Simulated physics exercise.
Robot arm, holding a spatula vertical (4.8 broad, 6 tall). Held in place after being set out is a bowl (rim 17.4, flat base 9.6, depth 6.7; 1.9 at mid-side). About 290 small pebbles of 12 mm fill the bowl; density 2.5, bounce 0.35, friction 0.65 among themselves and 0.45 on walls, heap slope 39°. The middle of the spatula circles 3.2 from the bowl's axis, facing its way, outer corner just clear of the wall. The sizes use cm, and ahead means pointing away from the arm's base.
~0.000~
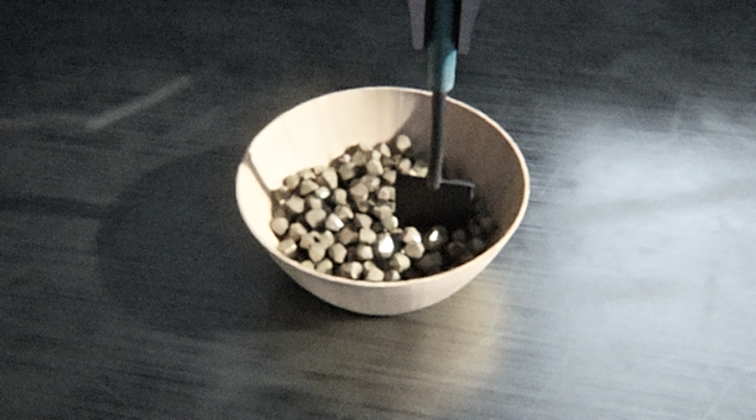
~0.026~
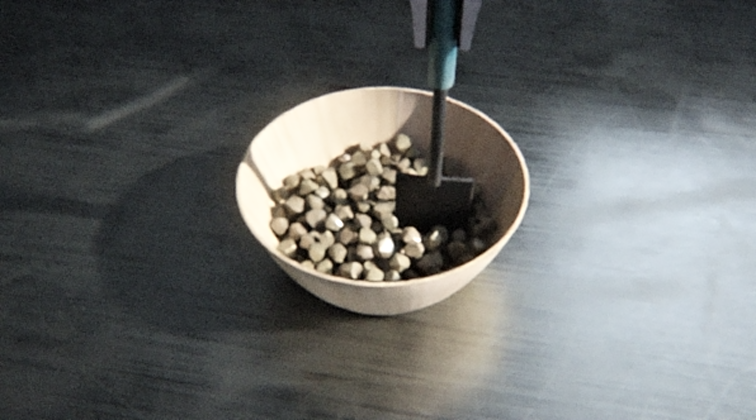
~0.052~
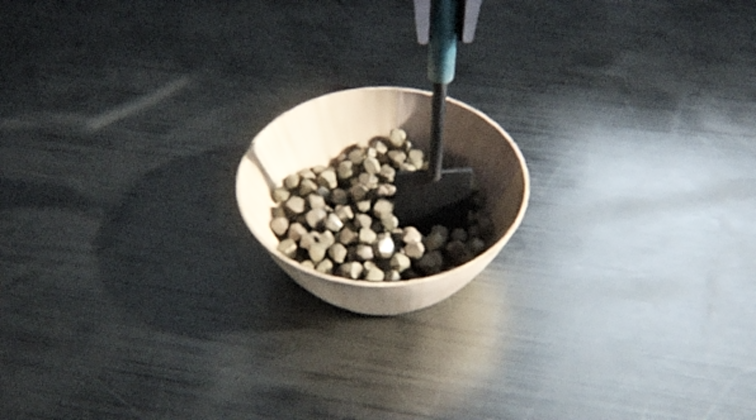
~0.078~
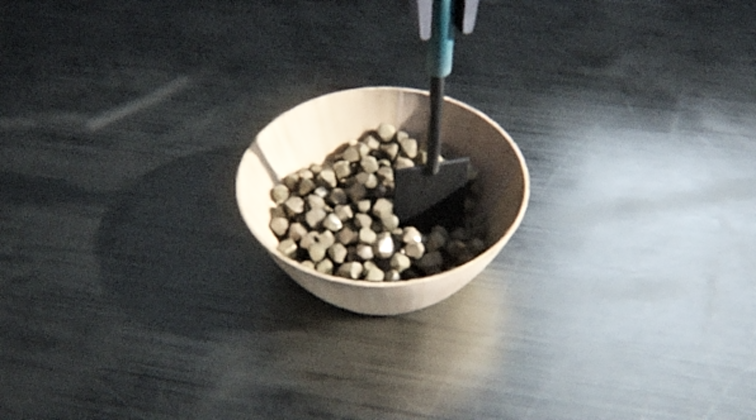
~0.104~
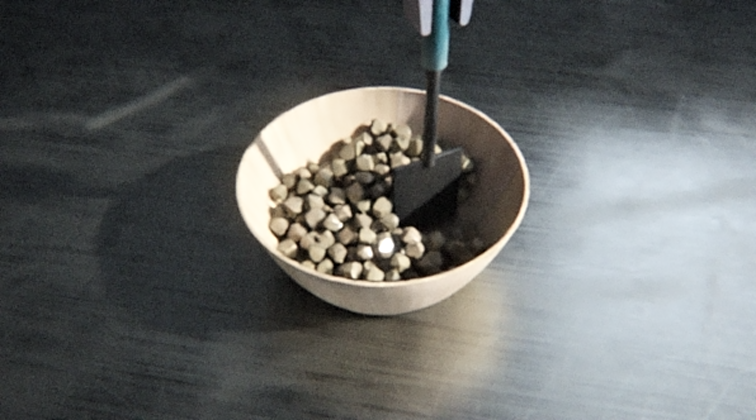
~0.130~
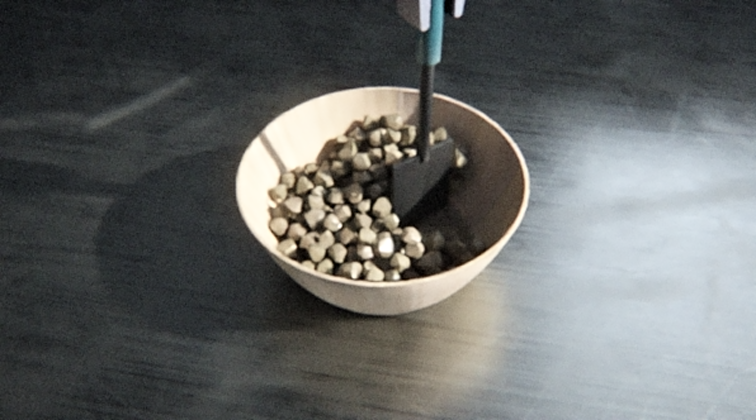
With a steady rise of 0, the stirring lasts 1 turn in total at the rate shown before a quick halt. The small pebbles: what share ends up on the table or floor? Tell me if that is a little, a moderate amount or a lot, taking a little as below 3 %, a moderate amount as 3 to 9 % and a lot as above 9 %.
A moderate amount, from 3 to 9 %.
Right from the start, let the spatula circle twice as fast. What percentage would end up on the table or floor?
My guess is about 20 per cent.
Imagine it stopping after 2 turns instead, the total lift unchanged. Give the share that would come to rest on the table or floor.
It would be around 15 percent.
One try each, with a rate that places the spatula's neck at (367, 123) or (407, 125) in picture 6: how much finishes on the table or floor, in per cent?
It comes to roughly 25 per cent and then 10 per cent.
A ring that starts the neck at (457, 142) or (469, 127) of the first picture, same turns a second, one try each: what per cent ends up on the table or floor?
Roughly 15 and 5 per cent.
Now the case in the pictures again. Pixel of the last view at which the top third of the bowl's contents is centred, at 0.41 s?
Roughly at (296, 206).
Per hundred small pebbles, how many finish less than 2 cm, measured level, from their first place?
Result: Close to 5 per cent of the load.
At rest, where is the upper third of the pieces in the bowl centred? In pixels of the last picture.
It is centred near (449, 163).
By 0.41 s, 169° round, highest piece 8 above the table; 285 in the bowl, 1 in flight or on the tool.
By 0.69 s, 291° round, highest piece 8 above the table; 276 in the bowl, 7 on the table or floor, 3 in flight or on the tool.
By 1.03 s, 0° round, highest piece 8 above the table; 272 in the bowl, 14 on the table or floor.
By 1.73 s, 0° round, highest piece 8 above the table; 272 in the bowl, 14 on the table or floor.
Final count, 272 in the bowl, 14 on the table or floor. That is 5 % on the table or floor.
